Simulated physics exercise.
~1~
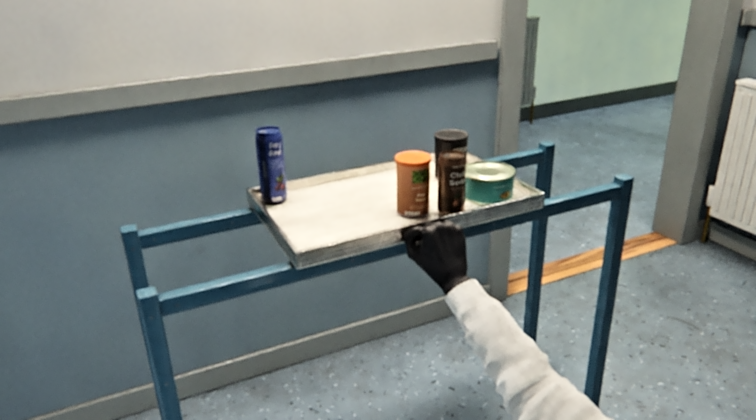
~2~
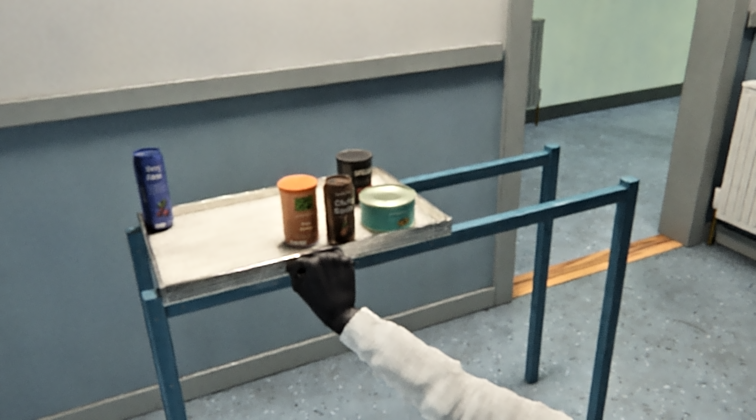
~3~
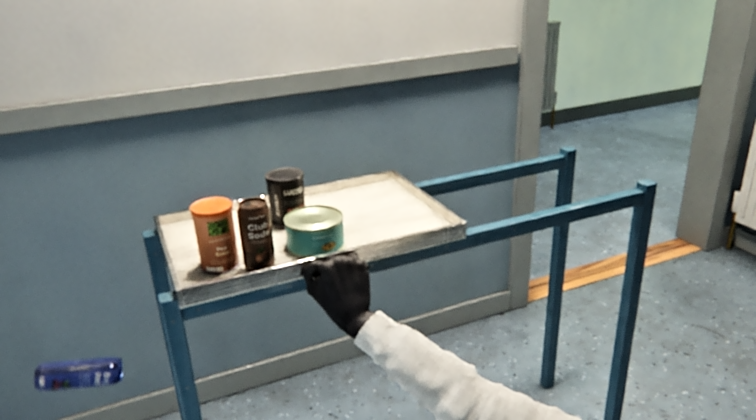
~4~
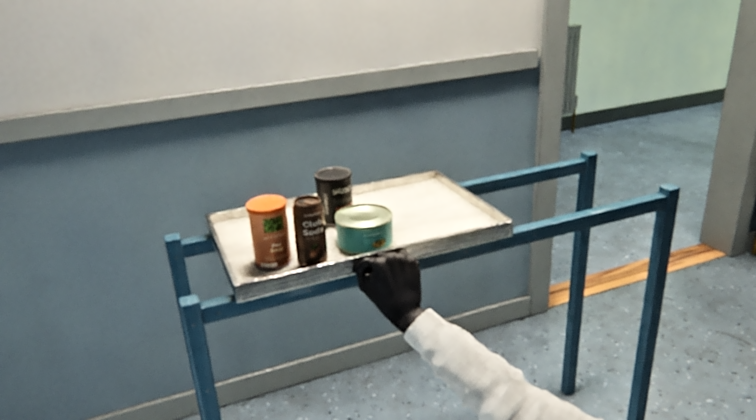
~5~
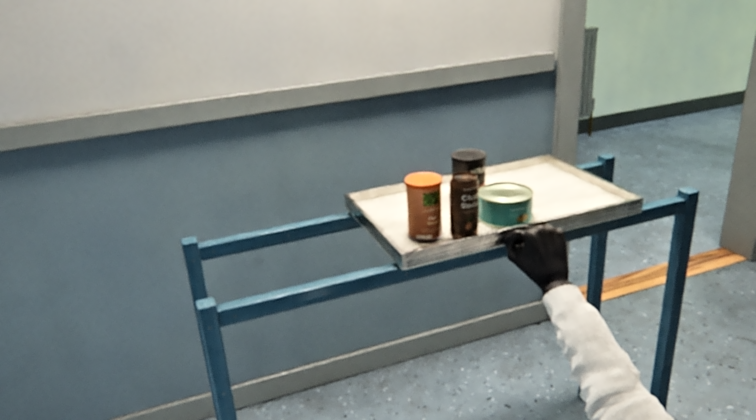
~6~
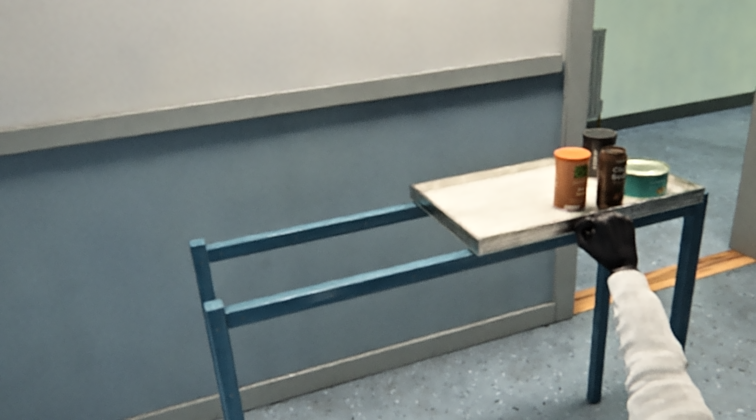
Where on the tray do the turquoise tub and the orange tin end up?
Both are still on the tray at the end, close to the spots where they started.
